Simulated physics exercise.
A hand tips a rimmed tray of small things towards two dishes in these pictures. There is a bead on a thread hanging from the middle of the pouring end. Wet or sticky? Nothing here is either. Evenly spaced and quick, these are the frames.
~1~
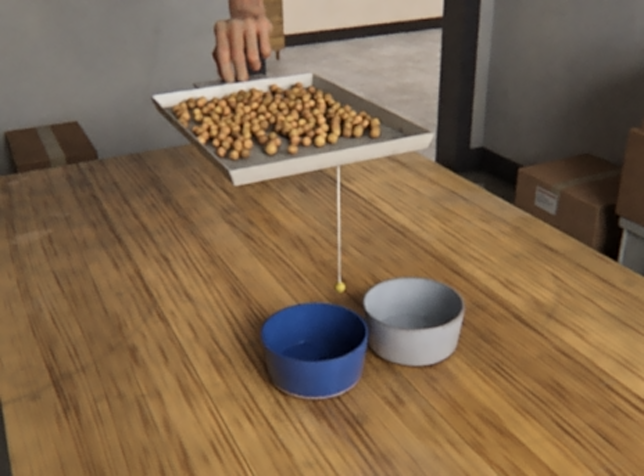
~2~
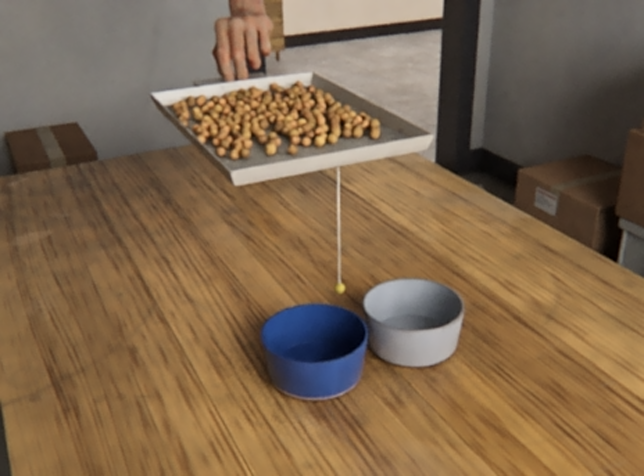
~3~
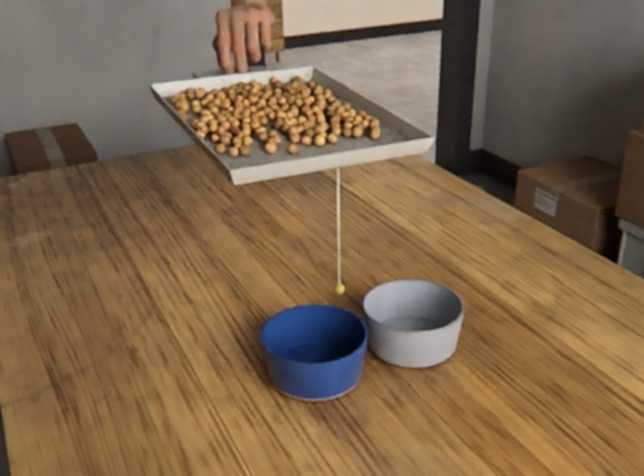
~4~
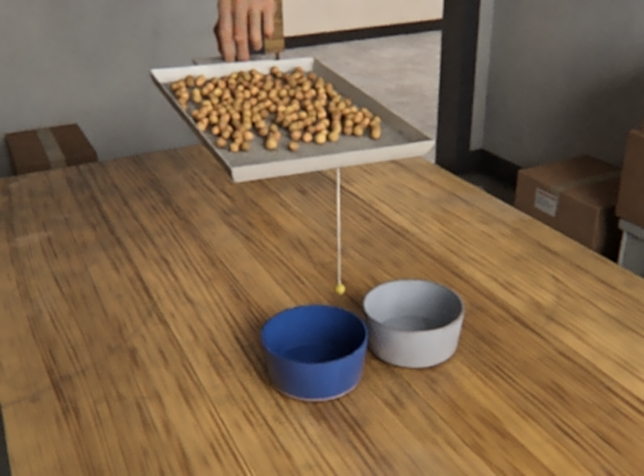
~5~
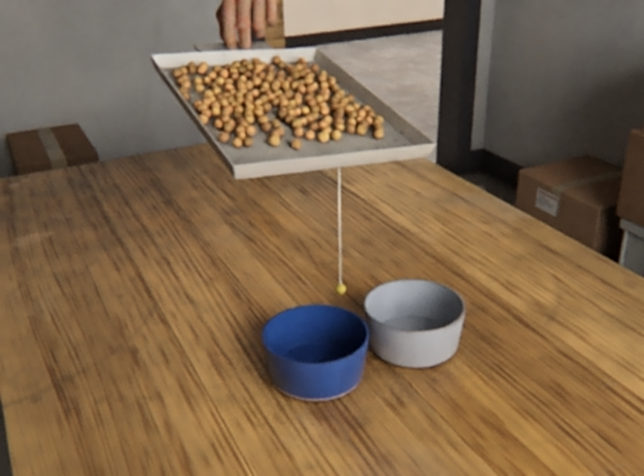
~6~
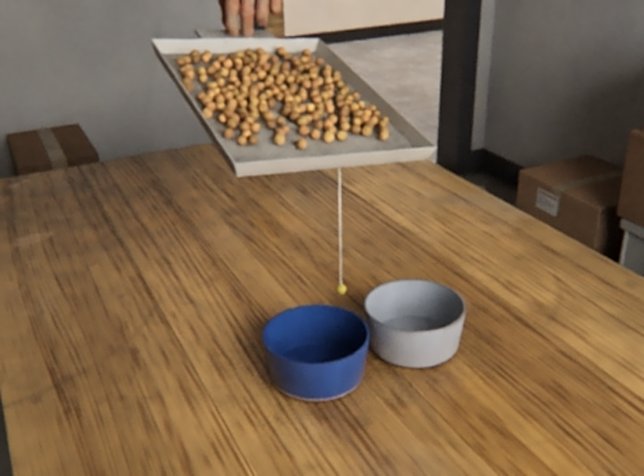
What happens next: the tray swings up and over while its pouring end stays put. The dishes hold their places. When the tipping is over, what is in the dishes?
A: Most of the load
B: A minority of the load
Most of the load (A).
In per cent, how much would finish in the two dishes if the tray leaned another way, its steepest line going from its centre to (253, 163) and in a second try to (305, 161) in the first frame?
Lab note: Try one about 30 %, try two about 70 %.
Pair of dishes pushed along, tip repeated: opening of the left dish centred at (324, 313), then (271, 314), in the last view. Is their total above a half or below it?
Placing 1: A majority of it. Placing 2: A minority of it.
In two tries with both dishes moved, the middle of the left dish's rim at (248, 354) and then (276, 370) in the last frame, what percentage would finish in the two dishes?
10% for the first placement, 10% for the second.
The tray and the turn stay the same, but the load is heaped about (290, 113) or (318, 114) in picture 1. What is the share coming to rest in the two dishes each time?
First try 60 %, second try 60 %.
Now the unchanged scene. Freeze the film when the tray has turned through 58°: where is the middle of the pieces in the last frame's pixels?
Near the pixel (398, 155).
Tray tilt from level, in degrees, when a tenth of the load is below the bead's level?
Close to 55° of tilt at that moment.
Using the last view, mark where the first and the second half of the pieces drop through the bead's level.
I'd place the first part at (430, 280) and the rest at (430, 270).
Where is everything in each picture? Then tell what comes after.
Corners of the pouring end near (234, 168) and (427, 132), level; middle of the load near (268, 117), round wooden beads; left dish near (339, 375); right dish near (440, 343); bead on its thread near (340, 287), in the first frame.
Corners of the pouring end near (234, 169) and (427, 134), level; middle of the load near (268, 116), in the second frame.
Corners of the pouring end near (234, 168) and (428, 137), tipped barely, lowest at the right corner; middle of the load near (268, 112), in the third frame.
Corners of the pouring end near (235, 166) and (428, 139), tipped a little, lowest at the right corner; middle of the load near (268, 105), in the fourth frame.
Corners of the pouring end near (237, 163) and (430, 142), tipped a little, lowest at the right corner; middle of the load near (271, 98), in the fifth frame.
Corners of the pouring end near (238, 161) and (430, 145), tipped a little, lowest at the right corner; middle of the load near (275, 92), all but a few on the move; left dish near (340, 377); right dish near (442, 345), in the sixth frame.
Shortly afterwards, tray tipped steeply; near two thirds on the tray; only a few in the left dish; a little in the right dish; only a few outside both; a little in the air.
Next, tray tipped right over; only a few on the tray; only a few in the left dish; near two thirds in the right dish; near a quarter outside both; a little in the air.
Some moments later, tray tipped past a quarter turn; only a few in the left dish; near two thirds in the right dish; near a third outside both.
In the end, tray tipped past a quarter turn; only a few in the left dish; near two thirds in the right dish; near a third outside both.
